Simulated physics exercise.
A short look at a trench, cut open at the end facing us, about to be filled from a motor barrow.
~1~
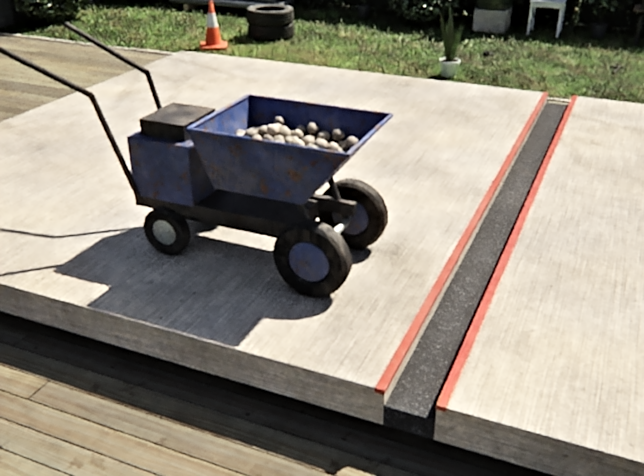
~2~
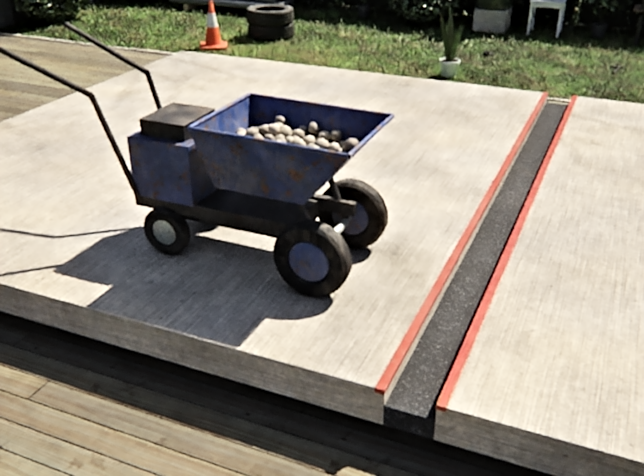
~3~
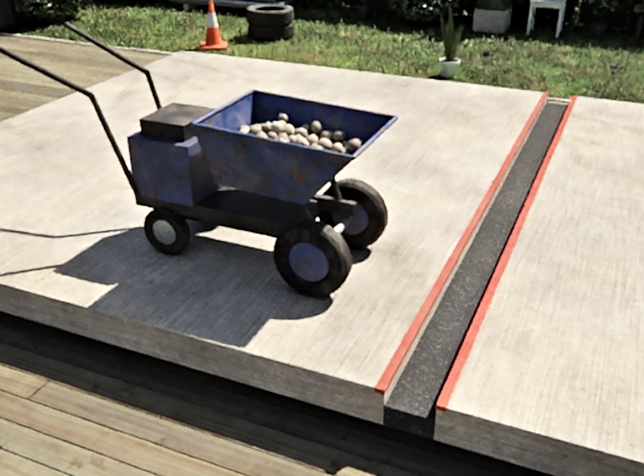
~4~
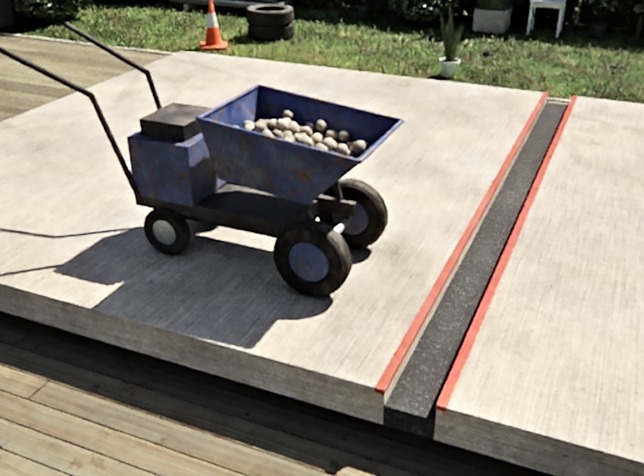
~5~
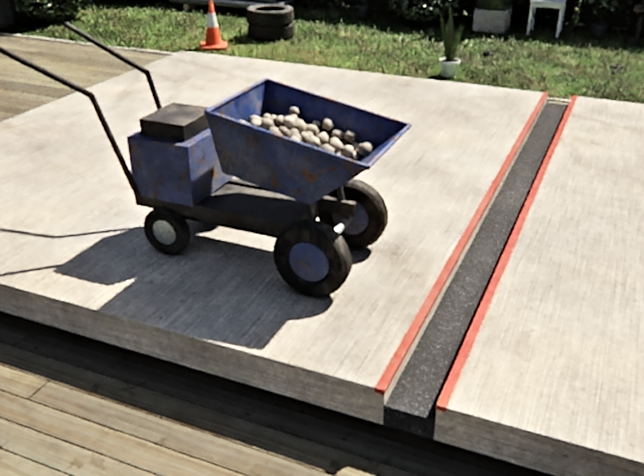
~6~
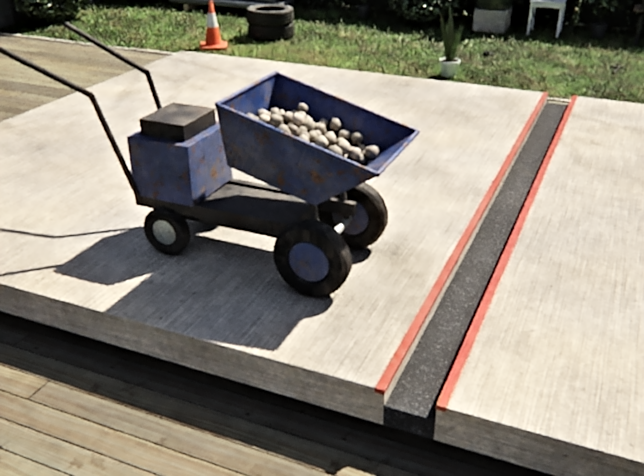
The blue skip of a motor barrow tilts toward the right, carrying its rounded stones.
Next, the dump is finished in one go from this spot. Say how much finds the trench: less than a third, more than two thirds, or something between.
The trench takes from one third to two thirds.
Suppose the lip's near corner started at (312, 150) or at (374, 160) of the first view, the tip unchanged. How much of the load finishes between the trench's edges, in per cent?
In turn 60 and 20 in a hundred.
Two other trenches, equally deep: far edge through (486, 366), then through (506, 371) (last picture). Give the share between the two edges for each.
Near 80 % and 90 %.
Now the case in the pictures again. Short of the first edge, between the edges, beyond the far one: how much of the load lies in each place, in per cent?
Short near 0; between near 50; beyond near 50.
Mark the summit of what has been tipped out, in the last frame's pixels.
Around (477, 283).
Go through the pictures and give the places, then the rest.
In the first picture, lip of the skip at (347, 155), level; top of the load at (267, 141), river pebbles; first edge of the trench at (404, 345); far edge at (461, 360), the trench under half as wide as the skip, and shallow for its width.
In the second picture, lip of the skip at (349, 156), level; top of the load at (279, 141).
In the third picture, lip of the skip at (353, 158), tipped barely; top of the load at (271, 139).
In the fourth picture, lip of the skip at (359, 162), tipped a little; top of the load at (267, 139).
In the fifth picture, lip of the skip at (368, 168), tipped a little; top of the load at (273, 136).
In the sixth picture, lip of the skip at (377, 175), tipped clearly; top of the load at (269, 132); first edge of the trench at (404, 345); far edge at (461, 360).
Soon, skip tipped well over; all in the skip.
A while on, skip tipped steeply; nearly all in the skip; a small part in or heaped over the trench; a stray few beyond it; a stray few falling.
Towards the end, skip tipped right over; a small part in the skip; a stray few short of the trench; about half in or heaped over the trench; about half beyond it.
Finally, skip tipped right over; a stray few short of the trench; about half in or heaped over the trench; about half beyond it.
